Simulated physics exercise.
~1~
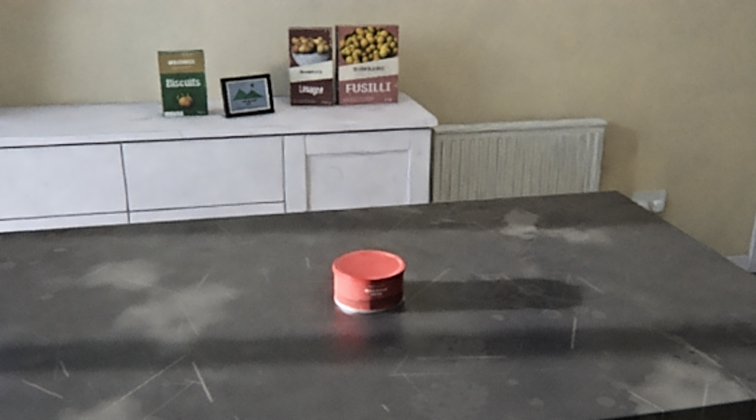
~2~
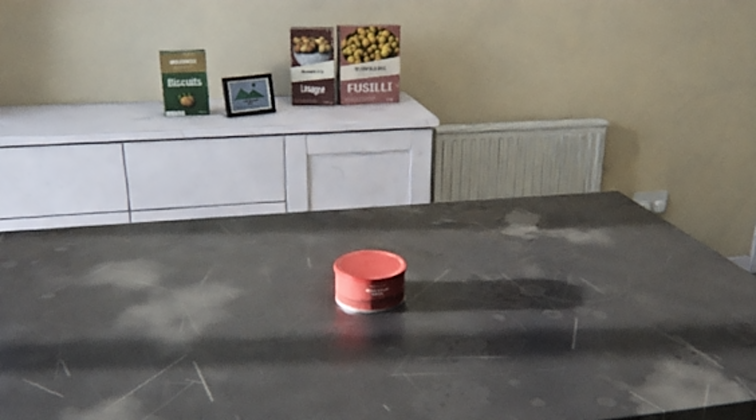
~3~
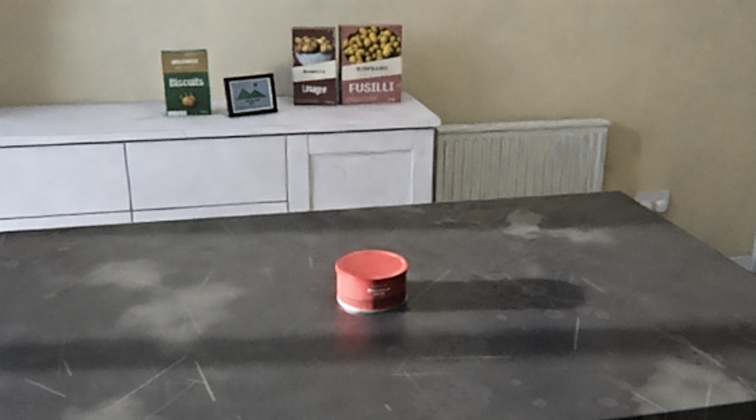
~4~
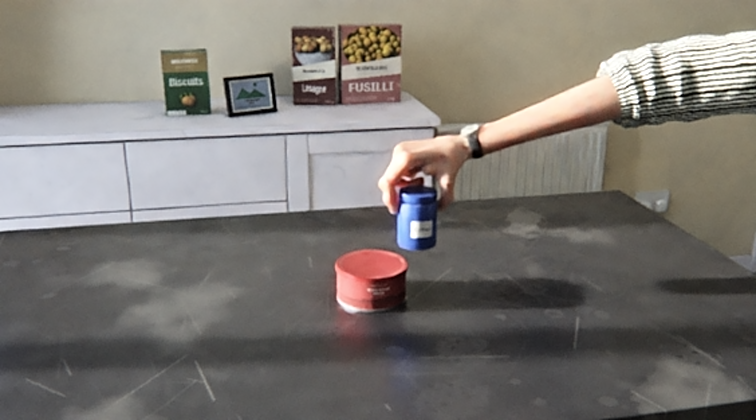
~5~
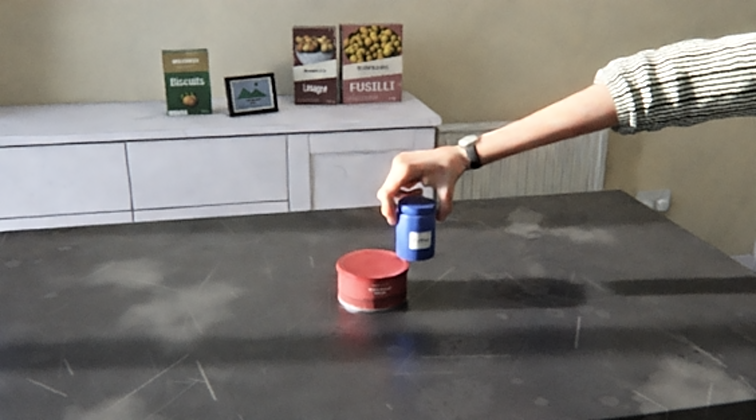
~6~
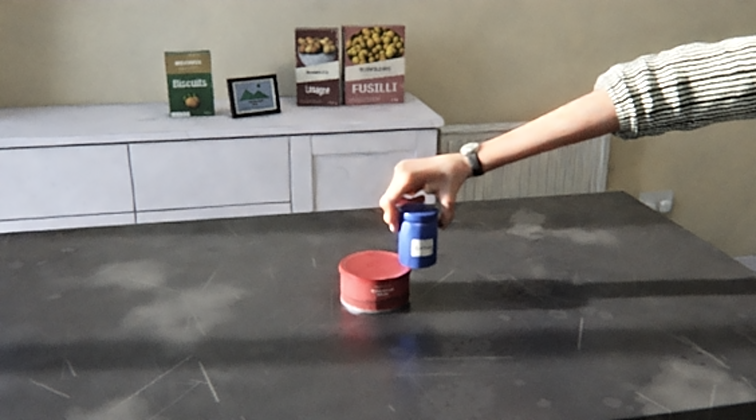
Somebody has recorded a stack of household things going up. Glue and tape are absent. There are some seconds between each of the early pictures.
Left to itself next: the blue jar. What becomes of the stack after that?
The stack topples over.
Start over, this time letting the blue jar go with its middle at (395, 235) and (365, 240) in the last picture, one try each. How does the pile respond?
On the first release the pile stays intact, while on the second it stays intact.
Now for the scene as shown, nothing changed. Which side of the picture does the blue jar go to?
Toward the right-hand side.
Then, 0.30 s after the last picture, blue jar now fallen.
Then, 0.40 s after the last picture, things are still on the move.
Then, 1.80 s after the last picture, nothing new.
At rest, fallen, blue jar; red tub in place. Seen from the same camera at the end, blue jar near (460, 278). The pile gives way.
